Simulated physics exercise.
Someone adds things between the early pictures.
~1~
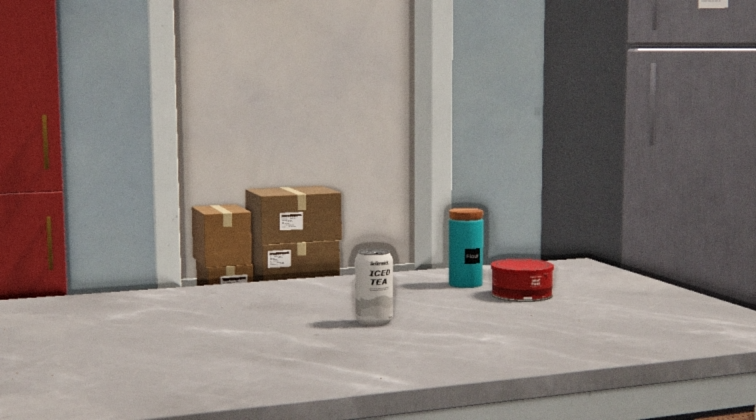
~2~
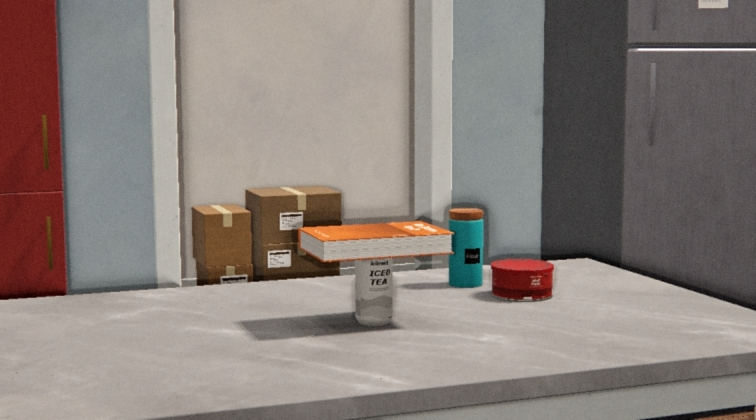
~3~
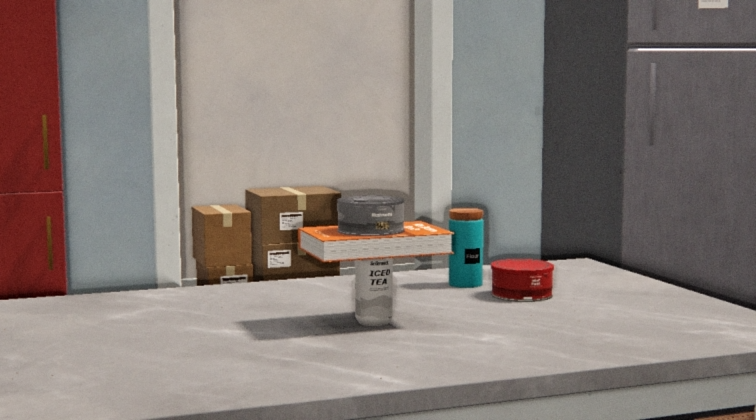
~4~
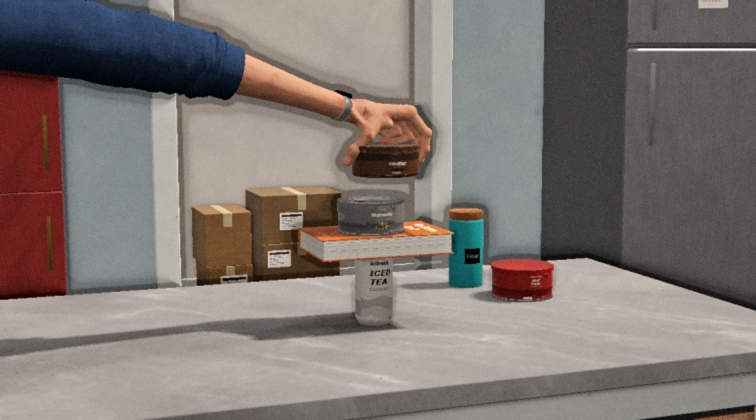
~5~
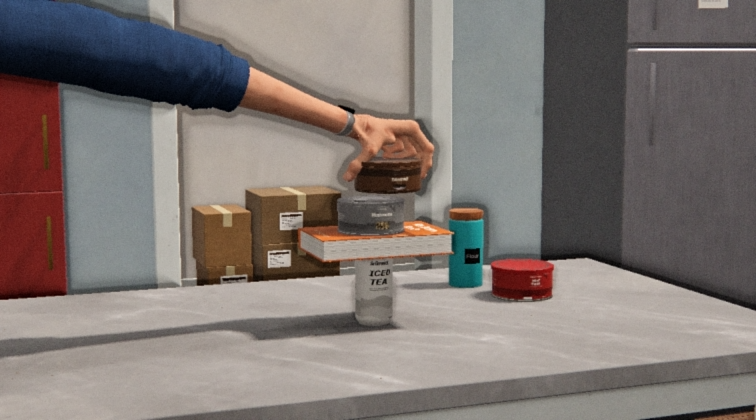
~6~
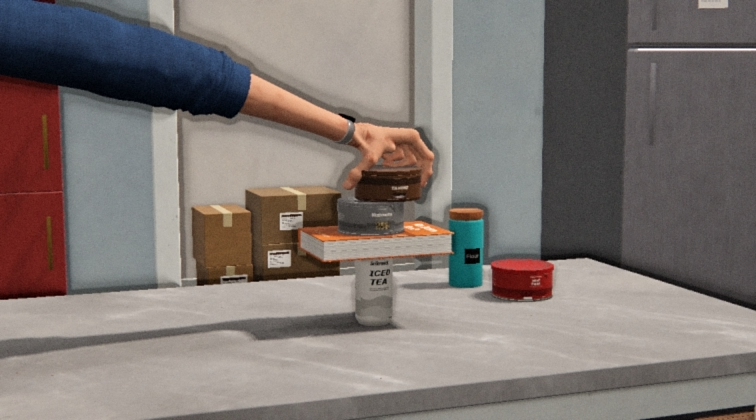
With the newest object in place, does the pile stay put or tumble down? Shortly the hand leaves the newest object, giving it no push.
It stands.
Then, 0.30 s after the last picture, nothing has stirred.
Then, 0.70 s after the last picture, brown tub resting near (388, 184).
At rest, all 6 in place. Seen from the same camera at the end, brown tub near (388, 184). The pile holds.
